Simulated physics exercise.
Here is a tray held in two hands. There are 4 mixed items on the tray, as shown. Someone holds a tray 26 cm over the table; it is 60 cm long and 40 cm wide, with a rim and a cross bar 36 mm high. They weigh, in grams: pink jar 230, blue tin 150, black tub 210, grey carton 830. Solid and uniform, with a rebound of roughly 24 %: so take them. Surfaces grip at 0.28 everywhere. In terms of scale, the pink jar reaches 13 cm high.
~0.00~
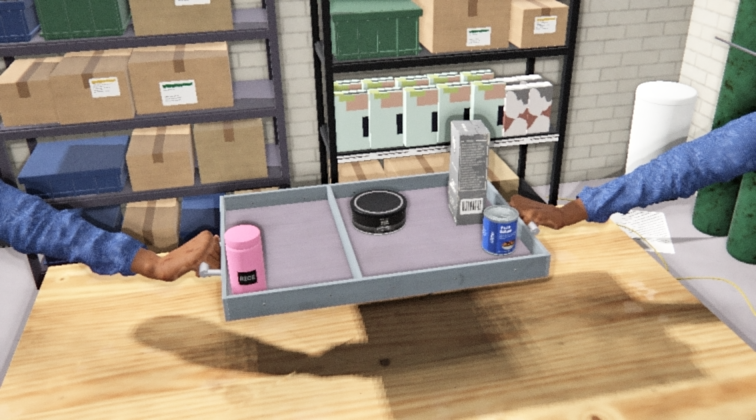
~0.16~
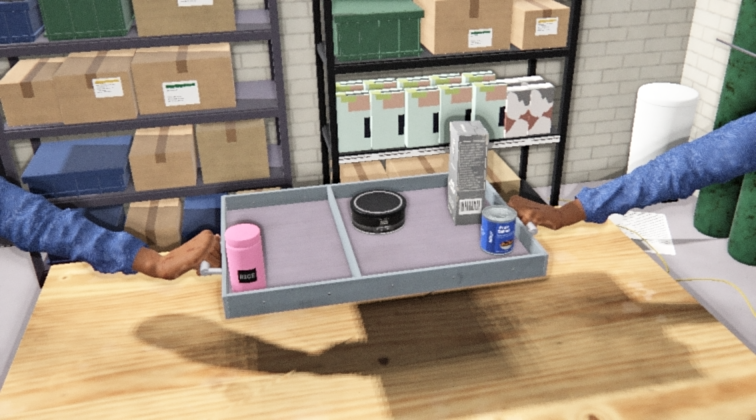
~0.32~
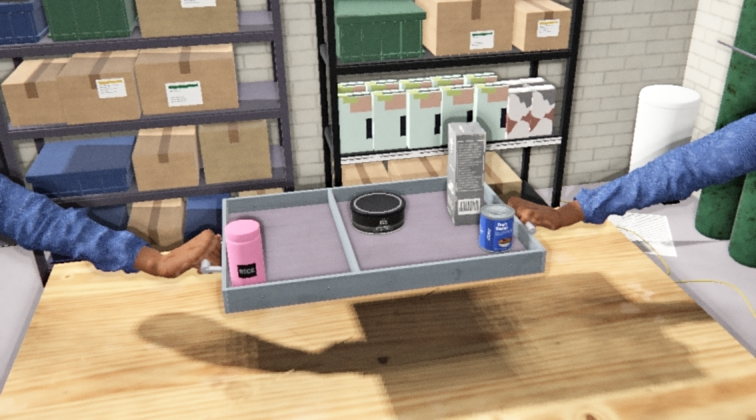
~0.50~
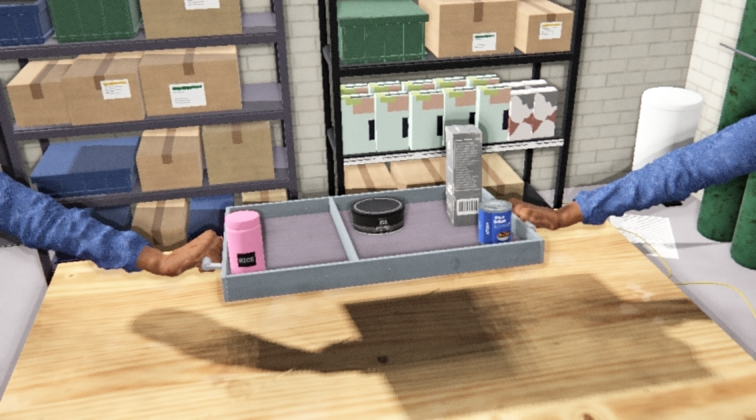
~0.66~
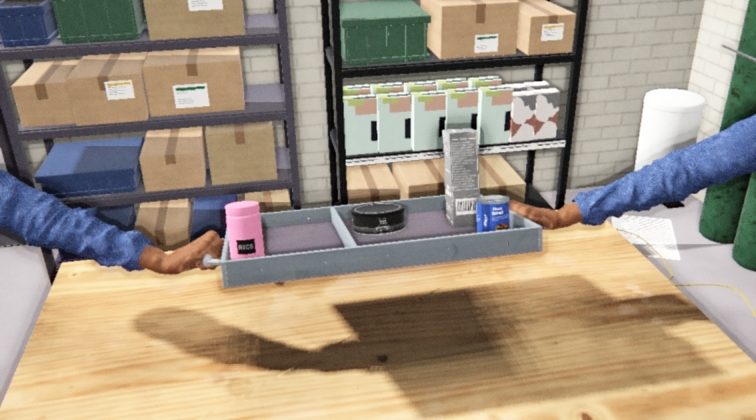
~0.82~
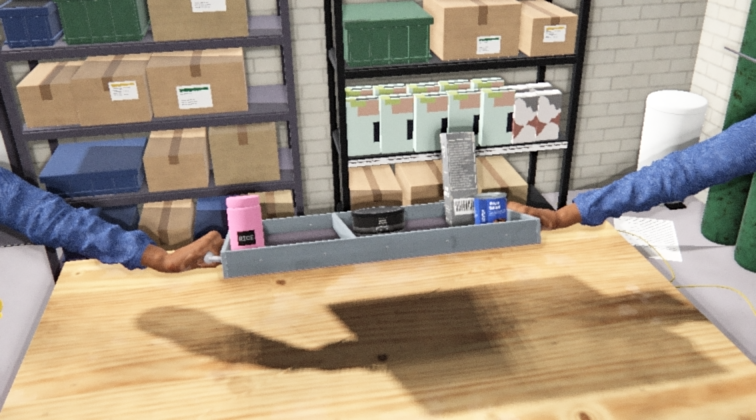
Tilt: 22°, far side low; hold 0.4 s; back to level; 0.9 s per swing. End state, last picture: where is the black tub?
Roughly (373, 199).
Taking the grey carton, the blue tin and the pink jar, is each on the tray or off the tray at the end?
Grey carton: Goes out of bounds; blue tin: Stays in bounds; pink jar: Goes out of bounds.
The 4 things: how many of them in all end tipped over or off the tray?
Count: 2.
Around 1.12 s, tray tilted 22°, far edge down; black tub shifted 8 cm near (374, 219); grey carton shifted 10 cm; pink jar shifted 9 cm.
Around 1.52 s, tray tilted 21°, far edge down; grey carton now off the tray; black tub shifted 7 cm near (374, 218); pink jar tipped 28° against what carries it.
Around 1.82 s, tray tilted 12°, far edge down; pink jar now off the tray; black tub shifted 7 cm near (373, 210); blue tin shifted 27 cm.
Finally (2.8 s), off the tray, pink jar and grey carton; not toppled but over 5 cm from the start, blue tin and black tub. Final places as that camera would see them, black tub near (373, 199).
